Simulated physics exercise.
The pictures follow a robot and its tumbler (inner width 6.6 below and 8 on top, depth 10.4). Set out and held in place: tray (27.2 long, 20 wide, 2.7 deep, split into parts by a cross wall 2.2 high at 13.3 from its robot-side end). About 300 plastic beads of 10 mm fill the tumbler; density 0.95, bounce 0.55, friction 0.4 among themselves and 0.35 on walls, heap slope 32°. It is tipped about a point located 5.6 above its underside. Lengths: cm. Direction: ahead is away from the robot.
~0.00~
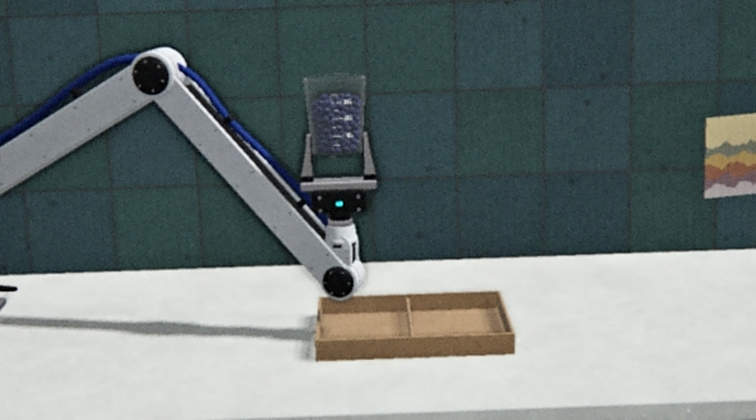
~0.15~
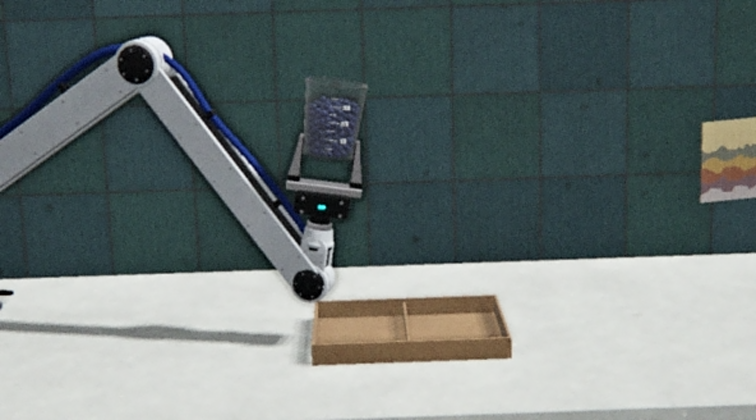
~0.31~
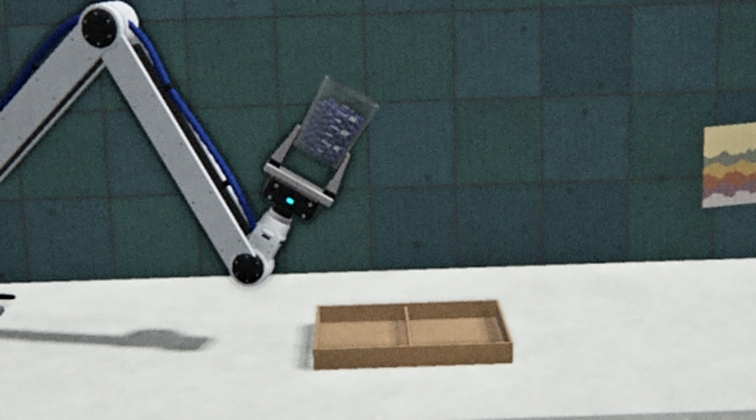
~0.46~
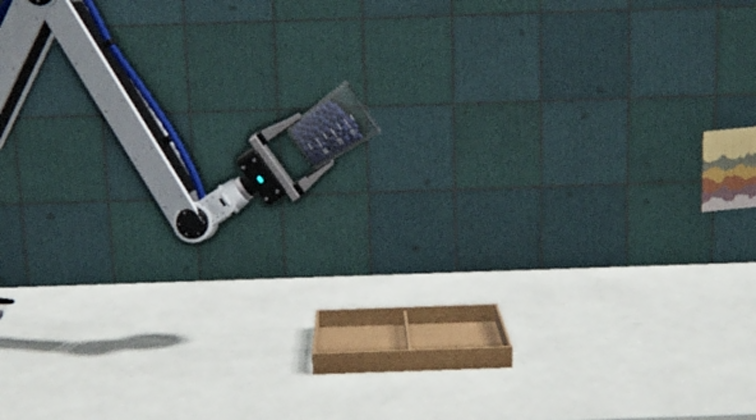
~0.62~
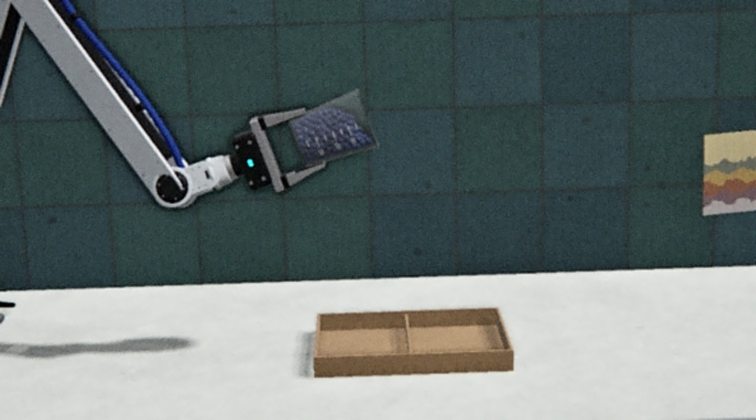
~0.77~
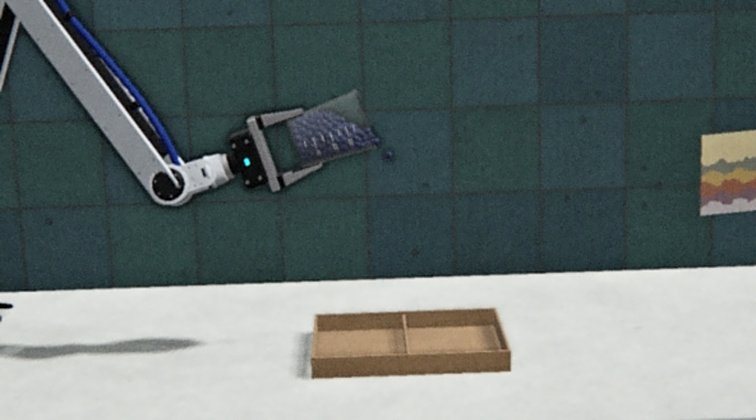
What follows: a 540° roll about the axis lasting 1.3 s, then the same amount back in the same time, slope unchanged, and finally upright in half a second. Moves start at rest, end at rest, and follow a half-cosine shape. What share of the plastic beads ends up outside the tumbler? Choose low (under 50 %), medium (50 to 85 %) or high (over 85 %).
Low - under 50 %.
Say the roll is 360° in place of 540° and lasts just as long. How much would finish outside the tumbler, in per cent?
It would come to around 30 per cent.
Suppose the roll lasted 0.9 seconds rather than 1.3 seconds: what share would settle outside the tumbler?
Then roughly 25 %.
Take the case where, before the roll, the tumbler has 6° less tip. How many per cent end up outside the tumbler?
Estimate: Some 15 %.
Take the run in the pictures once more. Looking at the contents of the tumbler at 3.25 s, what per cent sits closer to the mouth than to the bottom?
I reckon roughly 35 per cent.
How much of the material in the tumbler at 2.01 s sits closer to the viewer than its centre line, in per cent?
Estimate: Near 35 %.
After 2.01 s, tipped 73°, highest piece 35 above the table; 242 in the tumbler, 37 in the far-side part, 8 in the robot-side part, 4 on the table or floor, 9 in flight or on a rim.
After 3.25 s, tipped 73°, highest piece 35 above the table; 211 in the tumbler, 62 in the far-side part, 12 in the robot-side part, 9 on the table or floor, 6 in flight or on a rim.
After 4.07 s, upright, highest piece 36 above the table; 206 in the tumbler, 68 in the far-side part, 13 in the robot-side part, 13 on the table or floor.
After 4.77 s, upright, highest piece 36 above the table; 206 in the tumbler, 68 in the far-side part, 13 in the robot-side part, 13 on the table or floor.
At rest, 206 in the tumbler, 68 in the far-side part, 13 in the robot-side part, 13 on the table or floor. That is 31 % outside the tumbler.
